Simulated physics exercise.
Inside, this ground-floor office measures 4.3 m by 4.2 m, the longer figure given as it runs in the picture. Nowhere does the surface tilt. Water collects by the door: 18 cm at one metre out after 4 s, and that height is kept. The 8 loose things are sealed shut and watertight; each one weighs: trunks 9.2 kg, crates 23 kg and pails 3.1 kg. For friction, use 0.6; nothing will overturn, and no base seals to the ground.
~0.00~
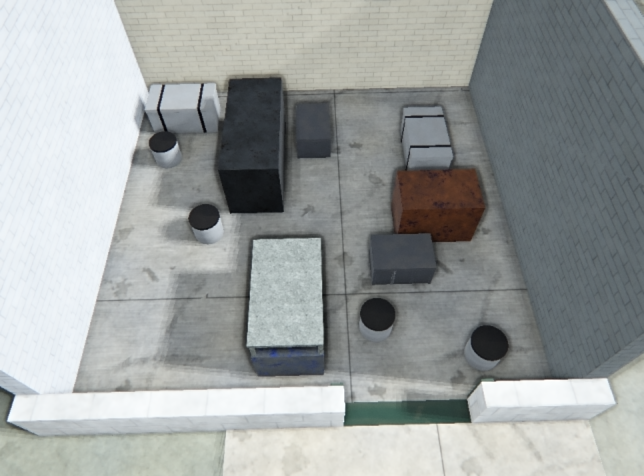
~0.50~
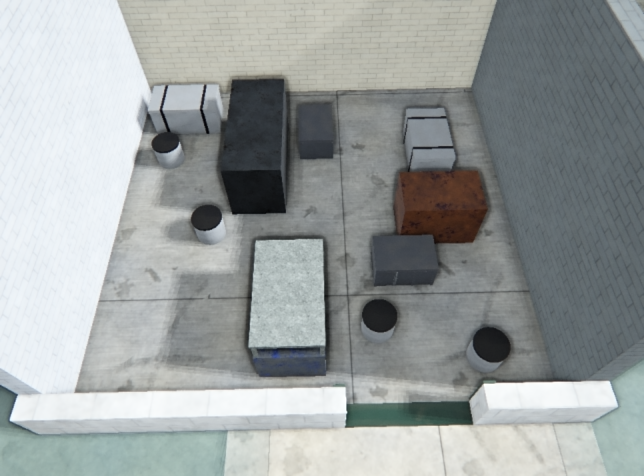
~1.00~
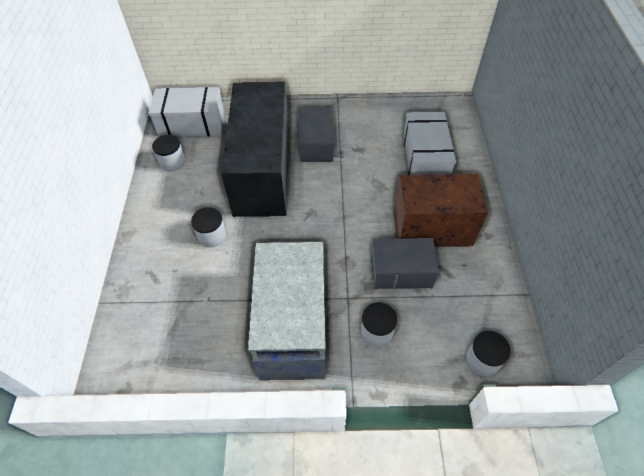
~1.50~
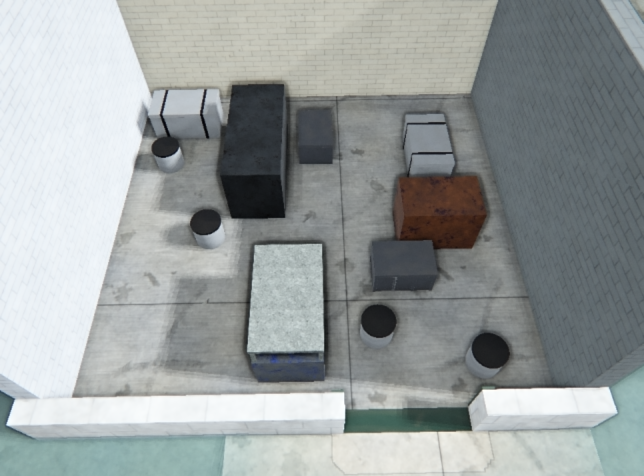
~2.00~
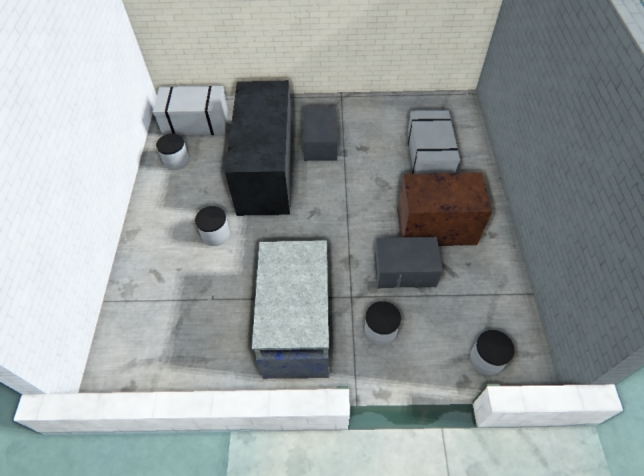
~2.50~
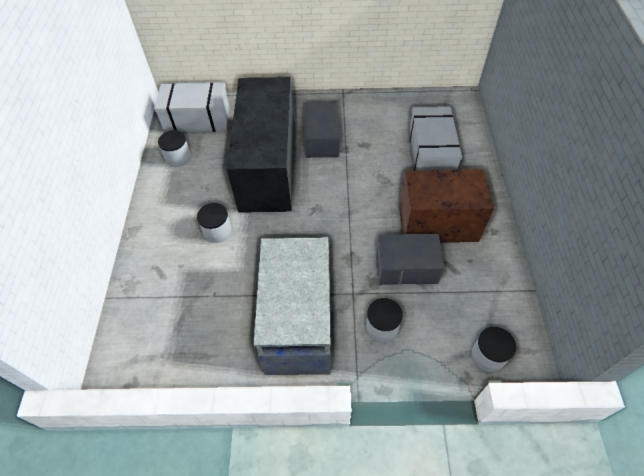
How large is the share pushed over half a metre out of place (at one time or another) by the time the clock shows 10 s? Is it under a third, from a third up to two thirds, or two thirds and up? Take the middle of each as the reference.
The portion stays below a third.
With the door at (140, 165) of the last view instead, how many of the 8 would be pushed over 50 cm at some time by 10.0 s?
So the tally would be 2.
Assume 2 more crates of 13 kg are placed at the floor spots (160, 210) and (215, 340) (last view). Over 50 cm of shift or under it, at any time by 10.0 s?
First one stays within it, second one stays within it.
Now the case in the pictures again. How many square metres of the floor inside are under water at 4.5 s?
3.5 m2.
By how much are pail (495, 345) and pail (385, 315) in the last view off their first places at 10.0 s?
Net displacement, in order: 10 cm; 200 cm.
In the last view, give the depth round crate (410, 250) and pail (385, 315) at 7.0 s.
Some 7 cm at the first, some 9 cm at the second.
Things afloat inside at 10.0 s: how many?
3.
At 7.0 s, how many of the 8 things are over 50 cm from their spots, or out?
At that moment it comes to 1.
After 3.5 s 0 of 8 are over 50 cm from their spots; 0 afloat.
After 4.5 s 1 of 8 are over 50 cm from their spots; 0 afloat.
After 7.0 s 1 of 8 are over 50 cm from their spots; 3 afloat.
After 10.0 s 1 of 8 are over 50 cm from their spots, and 1 have been at some point; 3 afloat.
